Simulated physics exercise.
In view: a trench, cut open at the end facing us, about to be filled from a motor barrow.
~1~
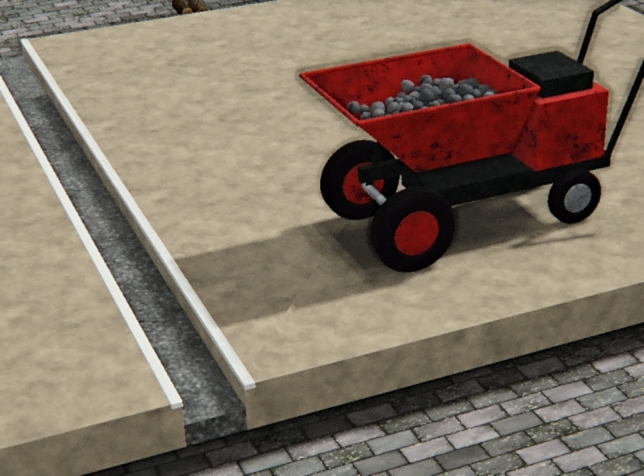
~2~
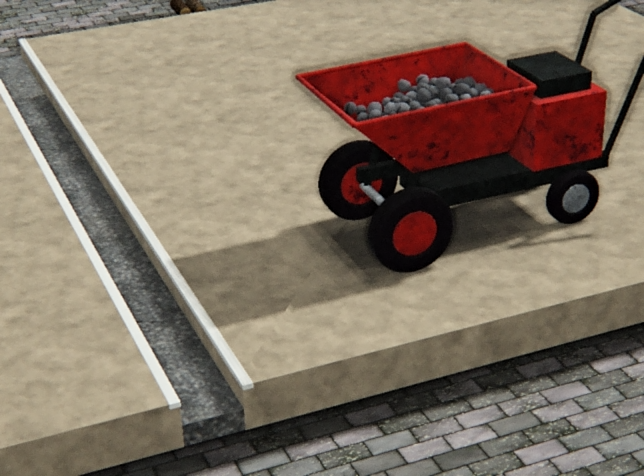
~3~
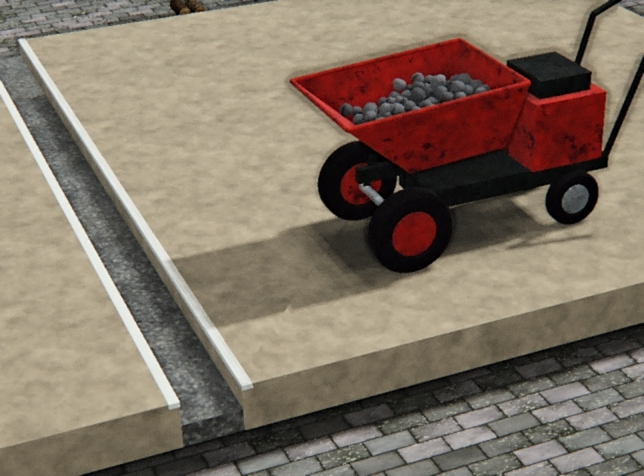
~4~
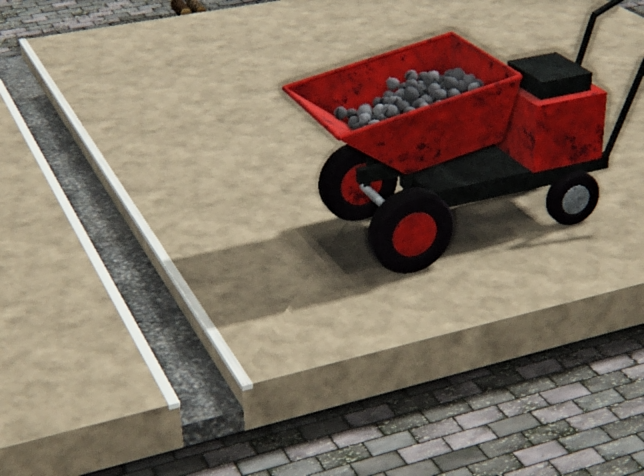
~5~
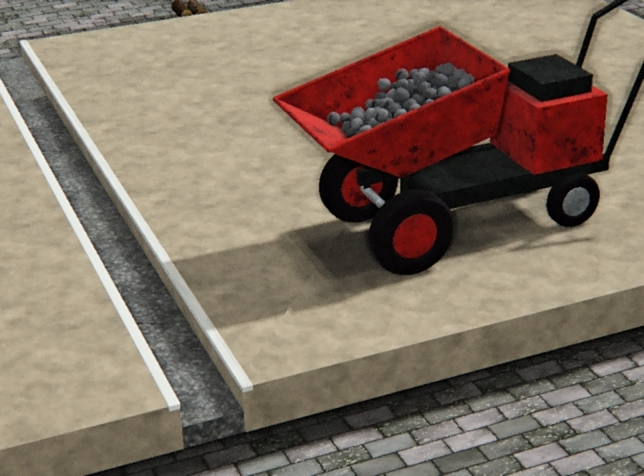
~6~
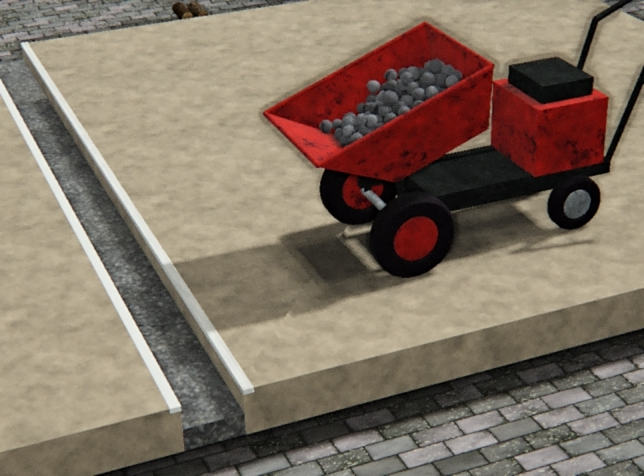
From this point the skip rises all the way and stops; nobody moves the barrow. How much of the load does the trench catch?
Under half.
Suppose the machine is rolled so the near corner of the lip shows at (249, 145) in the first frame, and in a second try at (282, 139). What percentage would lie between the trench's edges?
About 40 per cent, then about 70 per cent.
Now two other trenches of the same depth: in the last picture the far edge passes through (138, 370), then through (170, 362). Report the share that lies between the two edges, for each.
In order: Some 40 per cent, then some 30 per cent.
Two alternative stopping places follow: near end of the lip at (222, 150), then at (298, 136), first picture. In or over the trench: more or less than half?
Case one - a minority; case two - a majority.
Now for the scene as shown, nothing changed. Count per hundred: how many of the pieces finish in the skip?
Around 25 per cent.
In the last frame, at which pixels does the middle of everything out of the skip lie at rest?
Somewhere around (185, 286) in the final view.
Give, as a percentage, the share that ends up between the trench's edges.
About 35 %.
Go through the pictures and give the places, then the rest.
In the first picture, lip of the skip near (358, 124), level; top of the load near (440, 105), round cobbles; first edge of the trench near (224, 345); far edge near (154, 362), the trench under half as wide as the skip, and shallow for its width.
In the second picture, lip of the skip near (354, 126), level; top of the load near (446, 94).
In the third picture, lip of the skip near (348, 130), tipped barely; top of the load near (441, 92).
In the fourth picture, lip of the skip near (339, 138), tipped a little; top of the load near (448, 92).
In the fifth picture, lip of the skip near (329, 150), tipped a little; top of the load near (439, 89).
In the sixth picture, lip of the skip near (318, 166), tipped clearly; top of the load near (428, 87); first edge of the trench near (223, 349); far edge near (153, 366).
Shortly afterwards, skip tipped steeply; the whole lot in the skip.
Next, skip tipped right over; near two thirds in the skip; near a third short of the trench; only a few falling.
Some moments later, skip tipped right over; near a quarter in the skip; near half short of the trench; near a third in or heaped over the trench; only a few beyond it.
In the end, skip tipped right over; near a quarter in the skip; near a third short of the trench; near a third in or heaped over the trench; only a few beyond it.
